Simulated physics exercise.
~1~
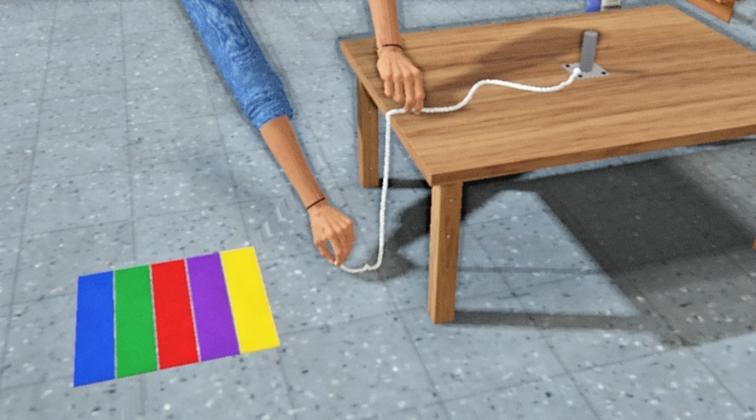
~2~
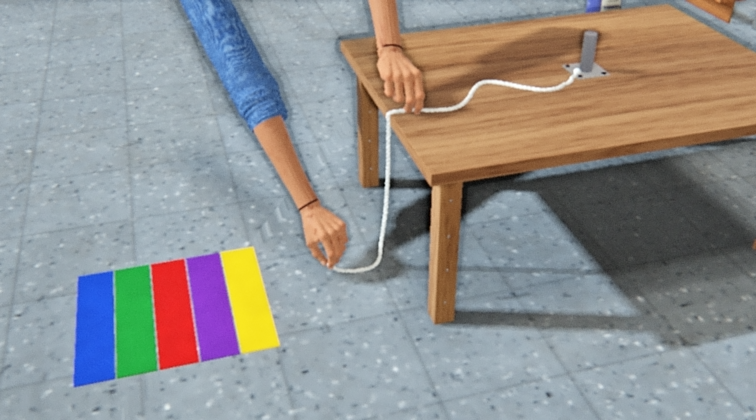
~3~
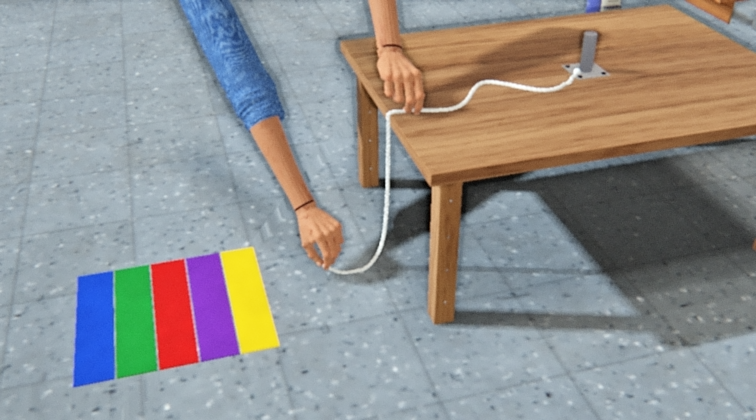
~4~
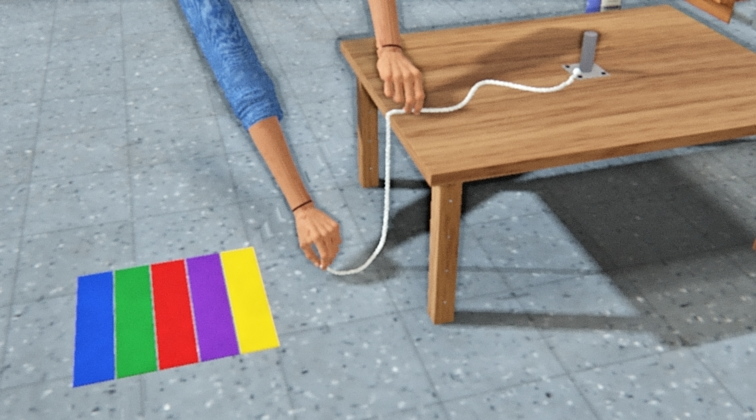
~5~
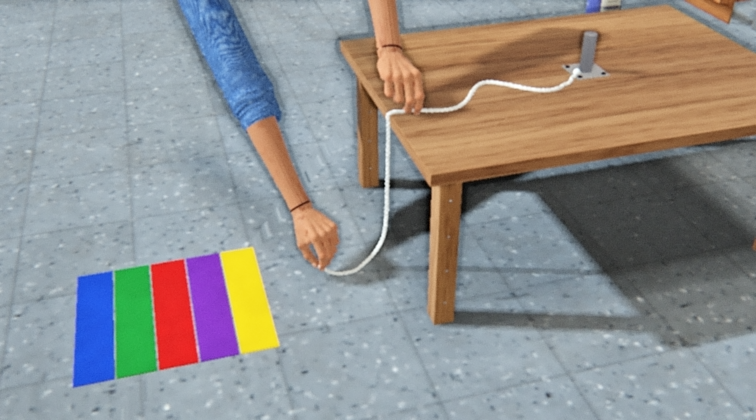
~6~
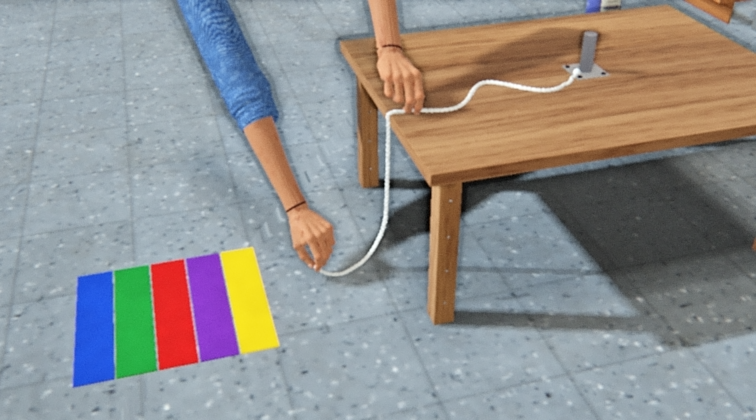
White cord hanging off a low wooden table, its lower end drawn slightly left by a hand beside coloured floor stripes.
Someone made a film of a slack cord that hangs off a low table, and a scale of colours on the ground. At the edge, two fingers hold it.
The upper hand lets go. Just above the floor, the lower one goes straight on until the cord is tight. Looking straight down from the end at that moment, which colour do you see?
You see red.
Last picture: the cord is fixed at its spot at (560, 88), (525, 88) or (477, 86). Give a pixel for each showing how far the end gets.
Approximately (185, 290), (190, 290) and (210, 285) respectively.
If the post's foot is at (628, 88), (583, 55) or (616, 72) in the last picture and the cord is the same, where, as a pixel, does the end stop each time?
Results per try: (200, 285); (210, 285); (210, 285).
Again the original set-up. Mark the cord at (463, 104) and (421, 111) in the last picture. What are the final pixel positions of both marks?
End points: Roughly (419, 105); roughly (378, 123).
Soon after, end near (236, 281); over yellow.
Then, end near (196, 288); over purple.
At full stretch, end near (173, 292); over red. It gets as far as the red strip.
